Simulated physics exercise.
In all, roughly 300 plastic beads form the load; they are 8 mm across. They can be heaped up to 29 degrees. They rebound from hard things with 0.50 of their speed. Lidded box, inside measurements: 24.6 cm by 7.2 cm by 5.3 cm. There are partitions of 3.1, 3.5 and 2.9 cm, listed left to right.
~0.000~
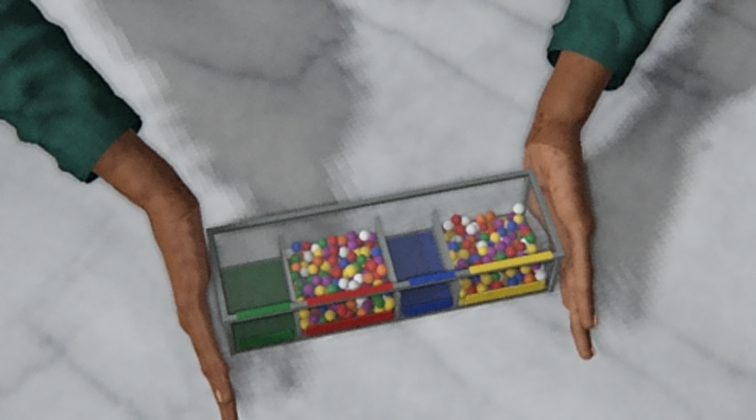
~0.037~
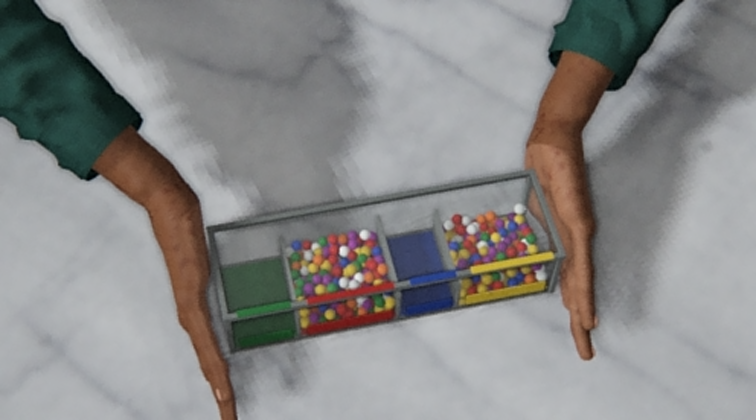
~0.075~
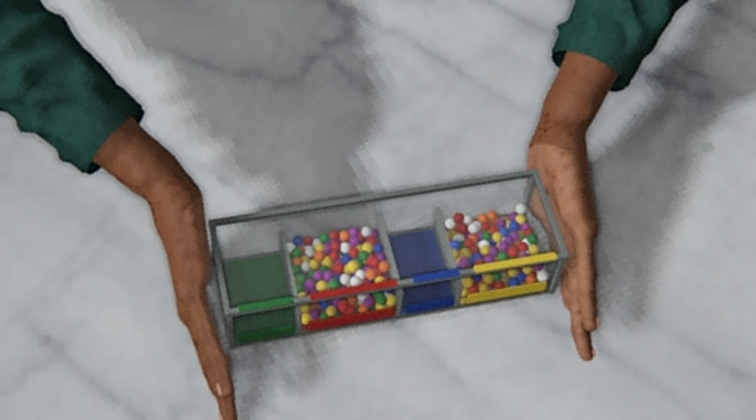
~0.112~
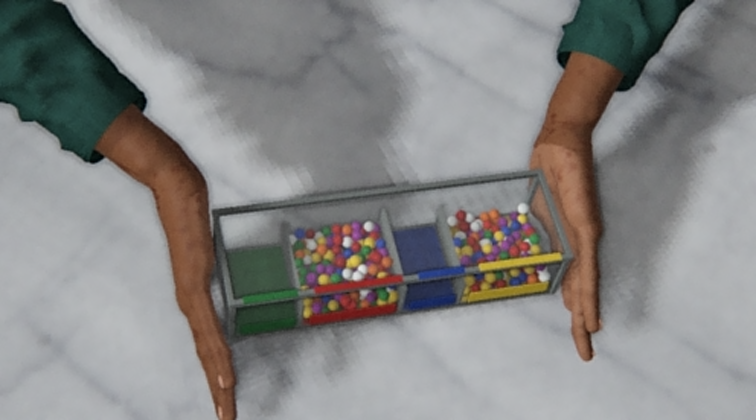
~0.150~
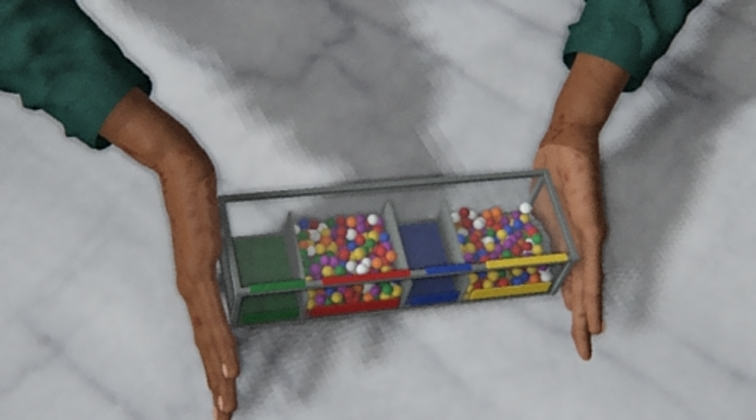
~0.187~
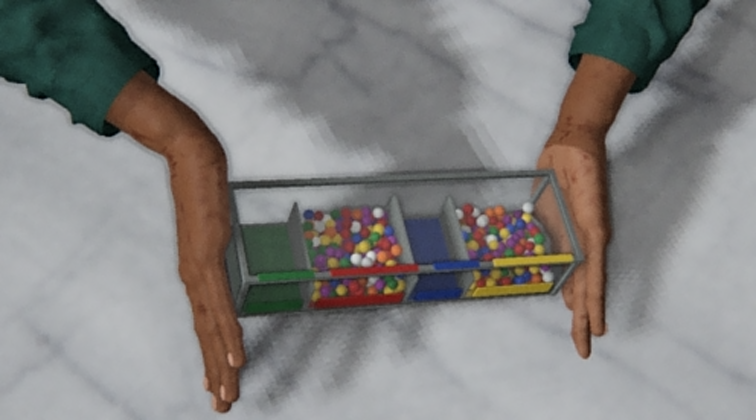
To begin with, two hands in green sleeves hold a clear box with green, red, blue and yellow sections, colourful beads filling parts of the red and yellow ones. The hands then gradually tilt the box slightly, its left end shifting a little inward, while the beads stay in their sections.
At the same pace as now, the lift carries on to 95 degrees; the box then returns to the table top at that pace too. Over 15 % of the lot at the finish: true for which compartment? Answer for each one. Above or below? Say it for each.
Red: Above, blue: Below, green: Below, yellow: Above.
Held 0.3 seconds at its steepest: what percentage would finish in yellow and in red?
Yellow 65; red 30.
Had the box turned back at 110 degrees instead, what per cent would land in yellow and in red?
With that change it's yellow at 65 per cent and red at 30 per cent.
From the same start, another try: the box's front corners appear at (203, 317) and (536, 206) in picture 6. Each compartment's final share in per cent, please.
Red = 25 %, blue = 5 %, green = 65 %, yellow = 5 %.
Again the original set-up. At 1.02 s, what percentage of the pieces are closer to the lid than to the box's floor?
Estimate: Near 40 per cent.
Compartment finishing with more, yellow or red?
More settles in the yellow compartment.
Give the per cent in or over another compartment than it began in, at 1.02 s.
Roughly 15 percent.
Then, at 1.02 s, tilt 95 degrees; red 45 %, blue 5 %, yellow 50 %.
After 1.57 s, tilt 43 degrees; red 35 %, yellow 65 %.
After 2.18 s, tilt 0 degrees; red 35 %, blue 5 %, yellow 65 %.
In the end, at 2.6 s, red 35 %, blue 5 %, green 0 %, yellow 65 %.
